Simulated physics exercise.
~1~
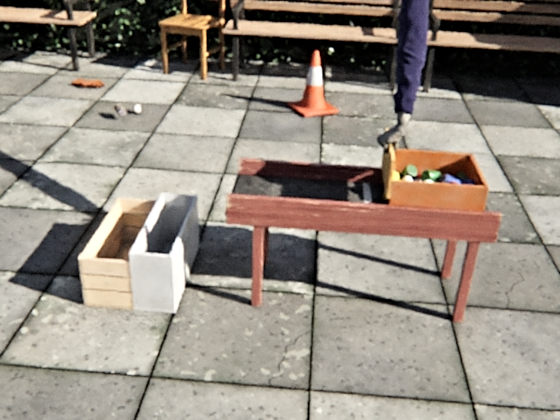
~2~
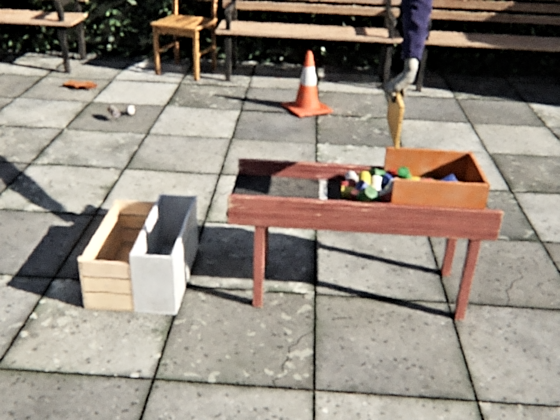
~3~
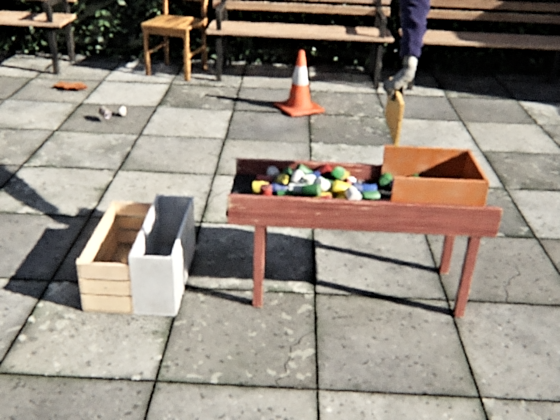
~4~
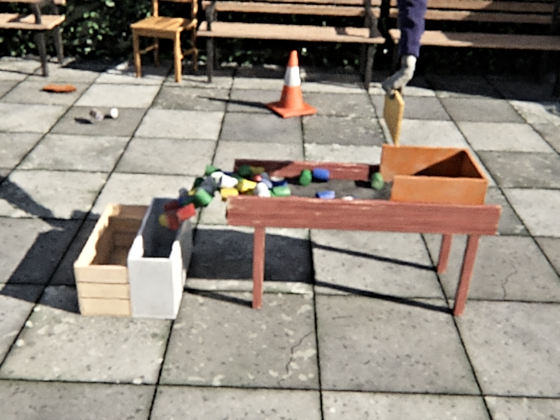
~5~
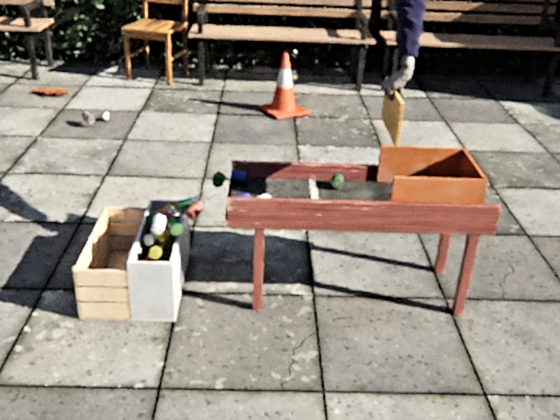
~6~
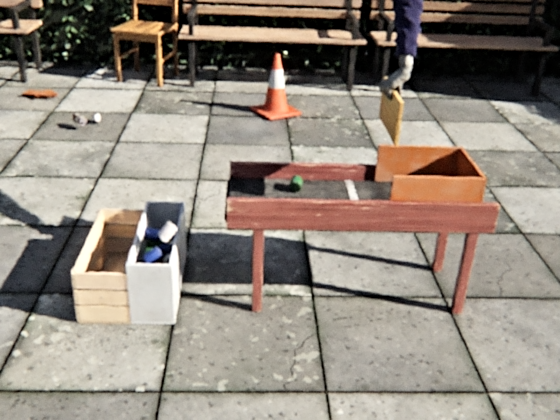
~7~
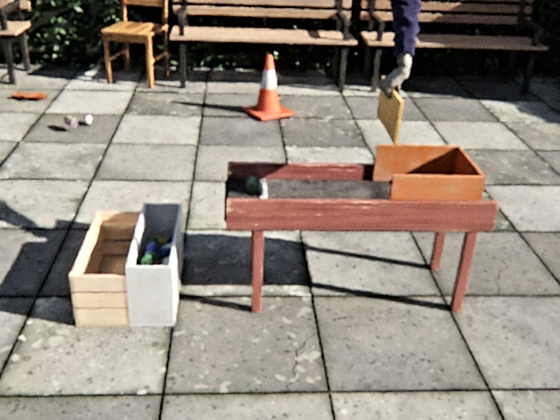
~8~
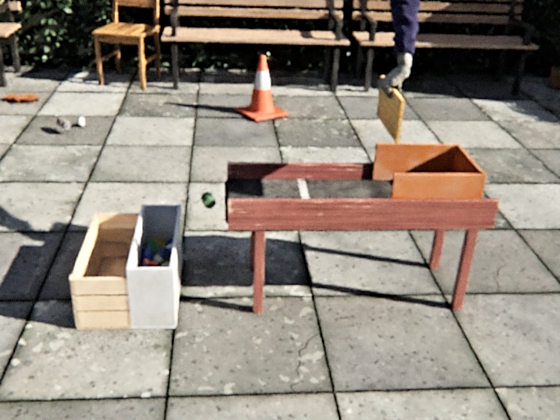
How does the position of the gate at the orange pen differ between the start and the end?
At the start the gate stands down at the left side of the orange pen, and at the end it is held up above the level of the pen by a gloved hand.
